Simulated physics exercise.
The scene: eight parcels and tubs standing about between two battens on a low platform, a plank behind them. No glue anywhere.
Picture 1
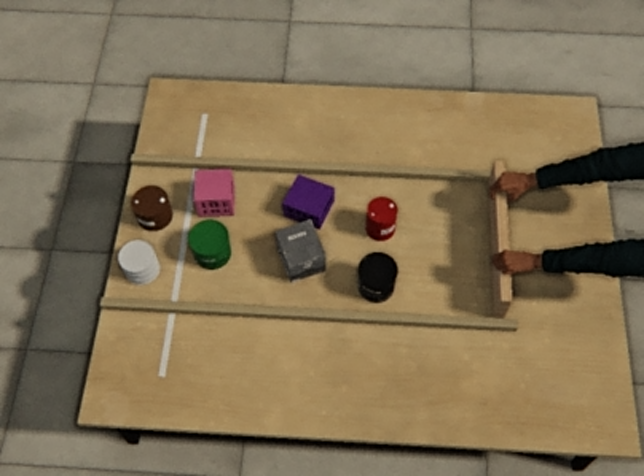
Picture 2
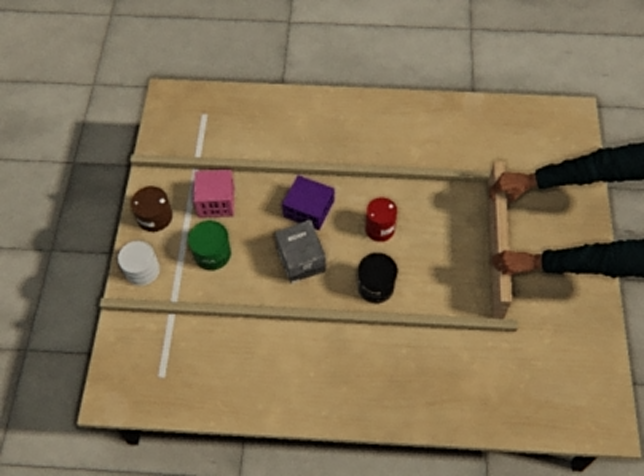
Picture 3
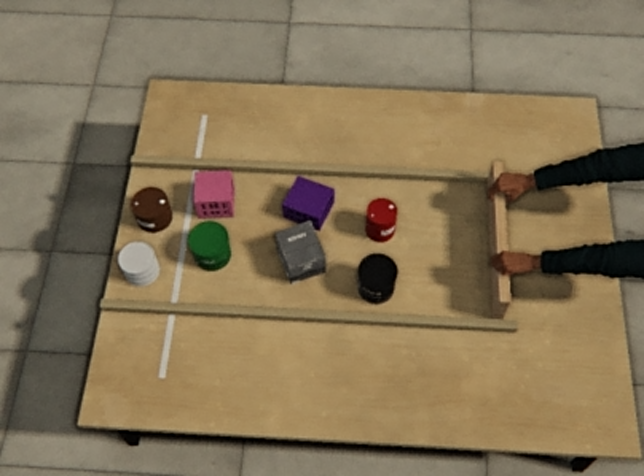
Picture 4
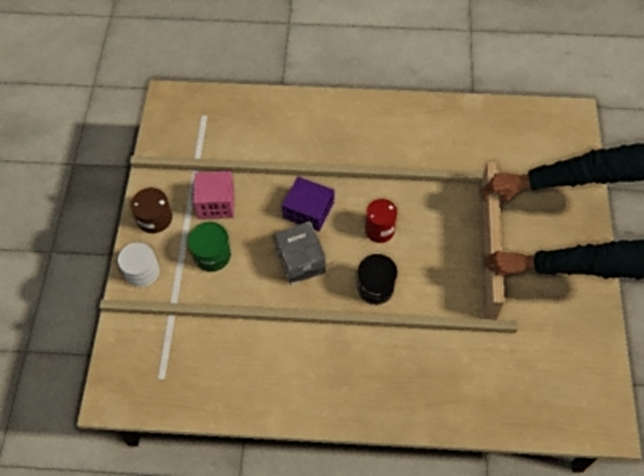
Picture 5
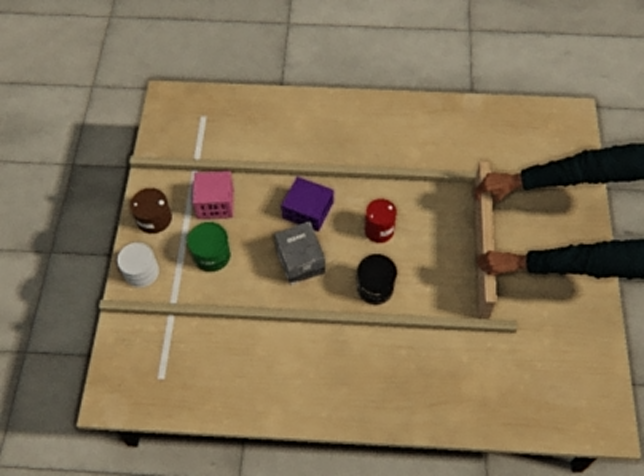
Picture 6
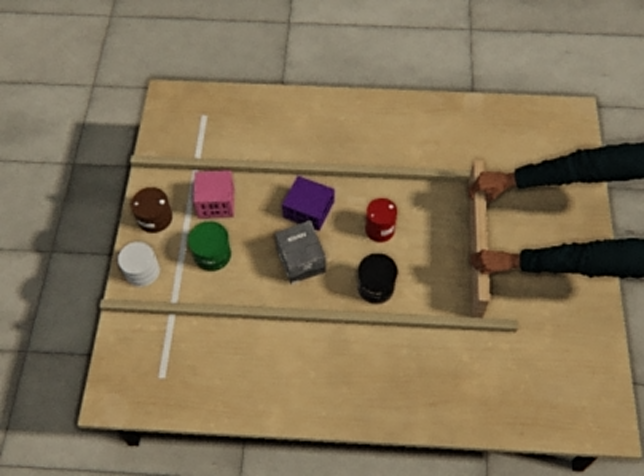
On a pale wooden platform over grey paving slabs, seen from high above, two thin battens run crosswise with a strip of white tape near the left end. Between them stand brown, white, green, red and black tubs and pink, purple and grey boxes, with two dark-sleeved hands gripping a plank at right. The hands slide the plank slightly leftward, while the objects and the view stay still.
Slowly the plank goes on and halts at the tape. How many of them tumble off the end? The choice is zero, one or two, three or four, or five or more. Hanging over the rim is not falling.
Here the number that fall off is one or two.
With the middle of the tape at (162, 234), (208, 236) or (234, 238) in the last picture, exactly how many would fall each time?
In that order 4, 0 and 0.
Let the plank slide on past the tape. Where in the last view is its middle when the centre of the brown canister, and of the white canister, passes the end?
Its middle is around (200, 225) and around (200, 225).
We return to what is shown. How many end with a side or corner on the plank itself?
In contact: 4.
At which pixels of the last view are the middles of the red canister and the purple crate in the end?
Near (172, 206) and (174, 179).
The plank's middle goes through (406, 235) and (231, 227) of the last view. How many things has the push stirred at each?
0 and 8.
A little later, none off yet; white canister at rest near (139, 264); brown canister at rest near (152, 210); pink crate at rest near (214, 195).
When it is over, the number that fall off is one or two; down, brown canister and white canister.
